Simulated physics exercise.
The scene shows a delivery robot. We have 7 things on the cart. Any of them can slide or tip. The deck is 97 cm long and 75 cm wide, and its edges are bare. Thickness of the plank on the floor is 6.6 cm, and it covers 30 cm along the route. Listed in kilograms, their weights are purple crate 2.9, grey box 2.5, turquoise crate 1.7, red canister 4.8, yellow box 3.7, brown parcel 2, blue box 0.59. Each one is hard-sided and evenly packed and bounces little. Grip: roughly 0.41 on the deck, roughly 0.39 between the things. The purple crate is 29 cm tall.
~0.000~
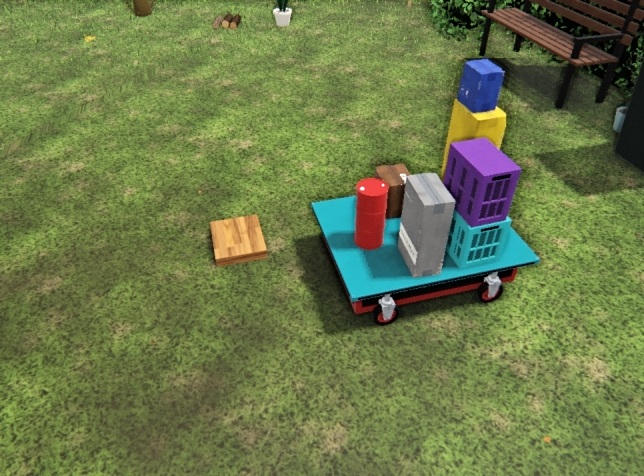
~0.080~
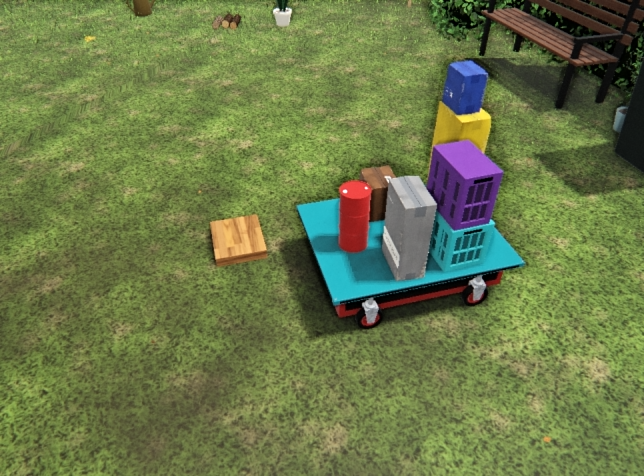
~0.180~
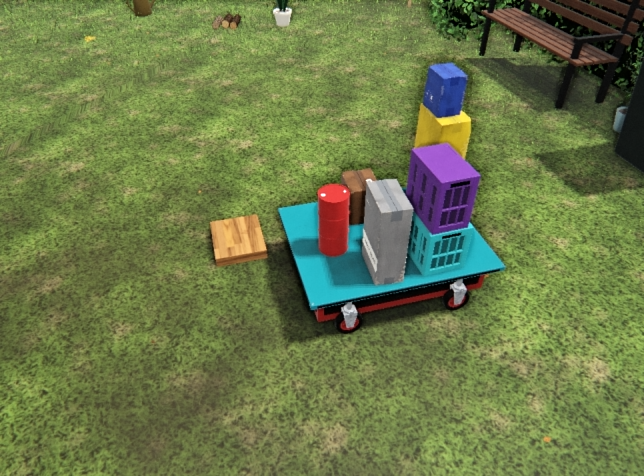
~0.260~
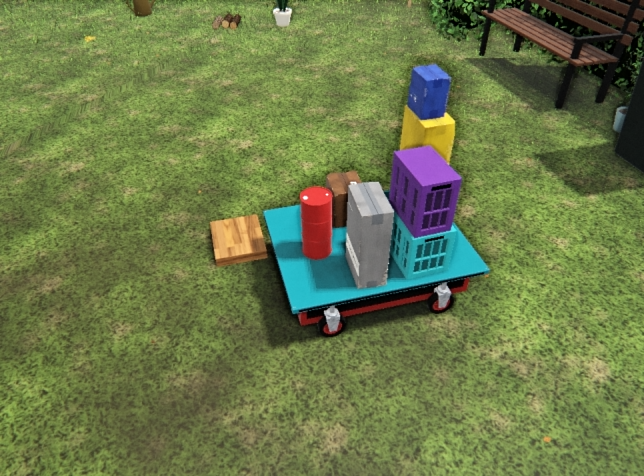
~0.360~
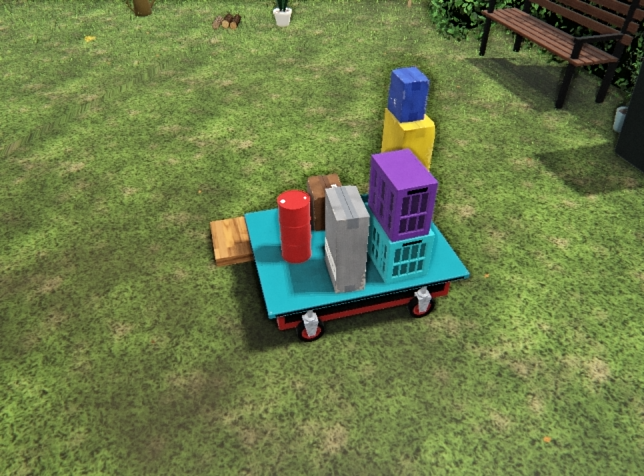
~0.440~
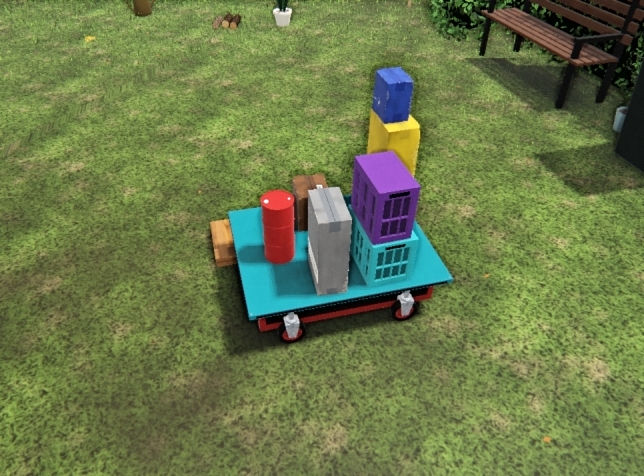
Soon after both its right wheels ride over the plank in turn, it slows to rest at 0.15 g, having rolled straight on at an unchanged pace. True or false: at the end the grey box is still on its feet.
True.
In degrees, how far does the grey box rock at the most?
It tilts by around 6° at most.
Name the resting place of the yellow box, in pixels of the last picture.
About (78, 215).
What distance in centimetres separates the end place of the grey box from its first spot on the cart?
Roughly 2 cm.
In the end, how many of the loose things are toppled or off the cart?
The tally is 2.
After 0.94 s, 103 cm covered; grey box slid 3 cm near (213, 261); red canister leaning 20°; brown parcel slid 4 cm.
After 1.54 s, 169 cm covered; grey box slid 3 cm near (52, 290); red canister leaning 30°; blue box leaning 18°.
After 2.34 s, 205 cm covered, stopped; red canister now off the cart; grey box slid 3 cm; blue box on its side.
At rest (3.8 s), off the cart and tipped over, red canister and blue box; the other 5 in place, give or take 10 cm.
